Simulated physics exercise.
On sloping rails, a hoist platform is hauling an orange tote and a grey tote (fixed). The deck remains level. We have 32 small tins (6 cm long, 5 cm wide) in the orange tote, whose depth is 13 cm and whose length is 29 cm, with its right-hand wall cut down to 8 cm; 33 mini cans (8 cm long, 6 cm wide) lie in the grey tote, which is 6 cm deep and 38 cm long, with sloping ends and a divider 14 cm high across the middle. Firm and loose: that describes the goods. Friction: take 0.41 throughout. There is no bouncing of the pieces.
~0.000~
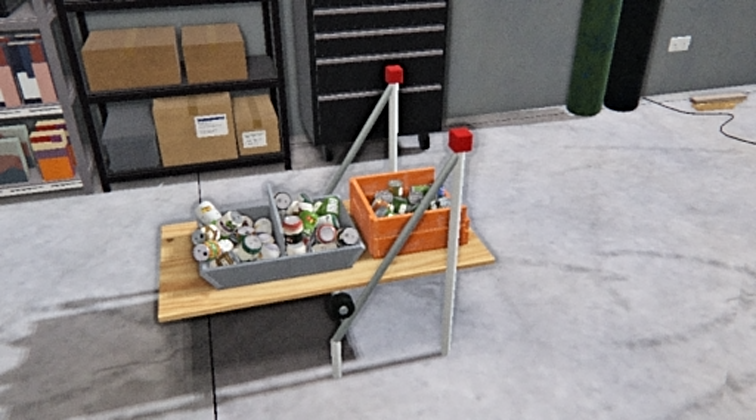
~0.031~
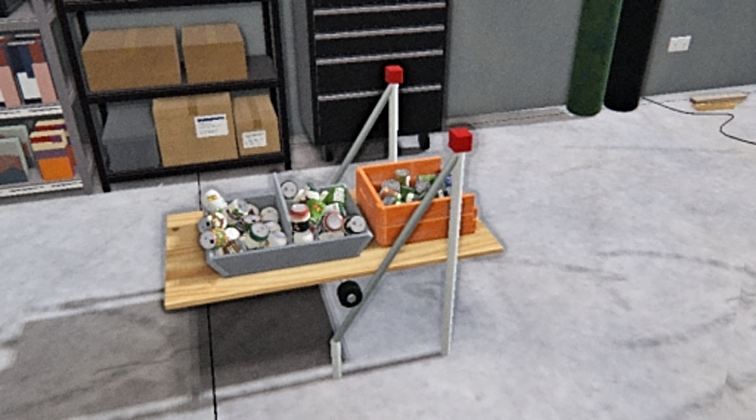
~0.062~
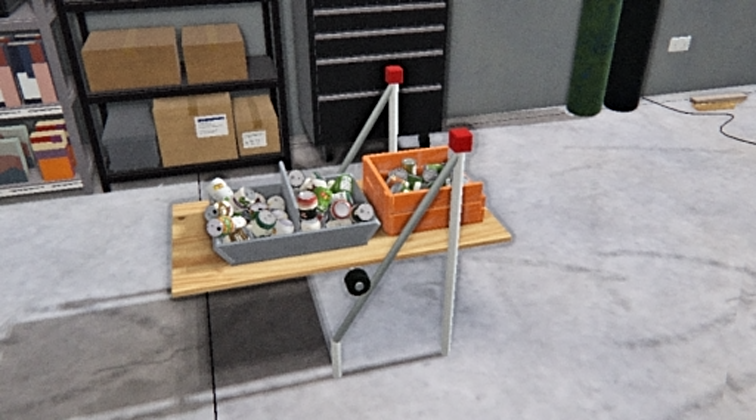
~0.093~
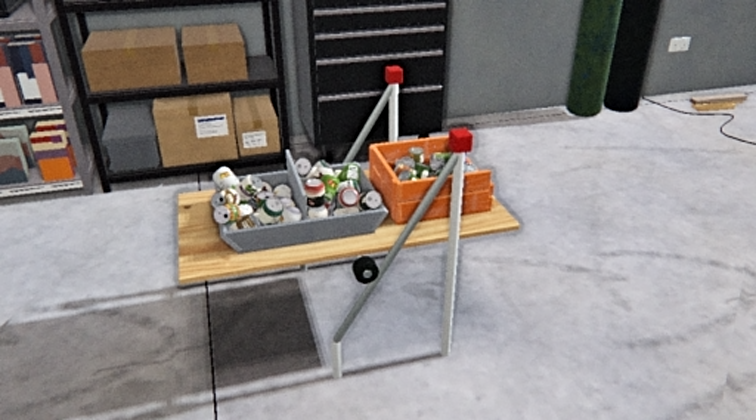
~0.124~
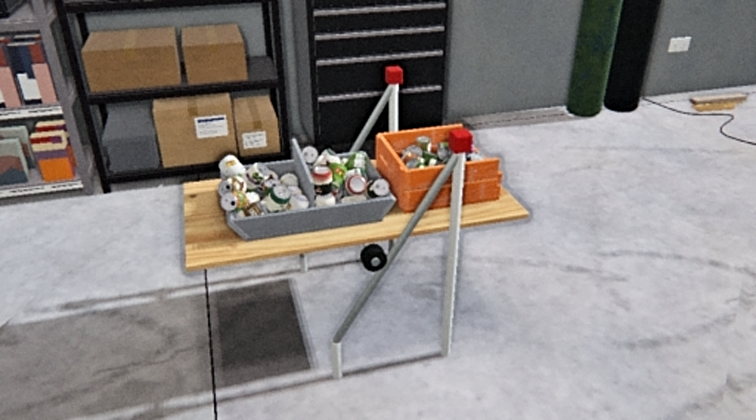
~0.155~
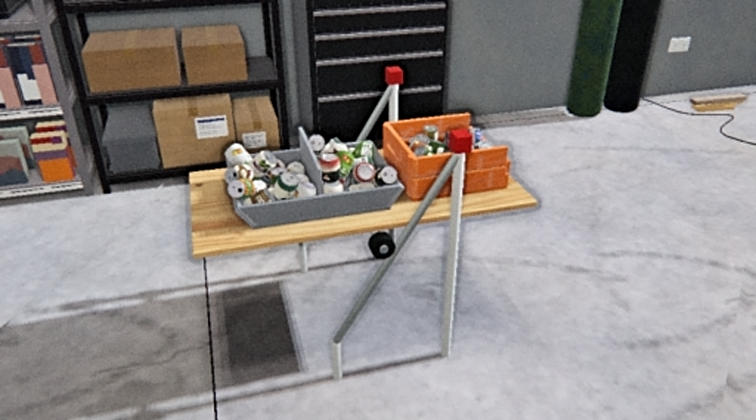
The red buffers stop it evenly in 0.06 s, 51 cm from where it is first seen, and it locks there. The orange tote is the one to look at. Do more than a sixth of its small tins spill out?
No.
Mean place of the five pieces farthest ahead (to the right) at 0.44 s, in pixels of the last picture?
The five leading pieces sit around (524, 66) in the last view.
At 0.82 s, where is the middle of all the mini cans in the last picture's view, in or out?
Centred roughly at (374, 94).
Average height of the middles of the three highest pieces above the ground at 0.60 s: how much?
Around 88 centimetres.
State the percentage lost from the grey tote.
Grey tote: 20% lost.
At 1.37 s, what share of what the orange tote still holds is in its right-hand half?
I'd say near 60 out of a hundred.
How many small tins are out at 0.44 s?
Around 0 of them, I'd say.
After 0.32 s, braking begins.
After 0.44 s, the orange tote has all 32 and the grey tote has all 33.
After 0.60 s, the orange tote is down by 2 of 32 and the grey tote is down by 3 of 33.
After 0.82 s, the orange tote is down by 2 of 32 and the grey tote is down by 6 of 33.
When it is over (at 1.37 s), the orange tote is down by 2 of 32 and the grey tote is down by 7 of 33. Asked share, 2 of 32, 6 per cent.
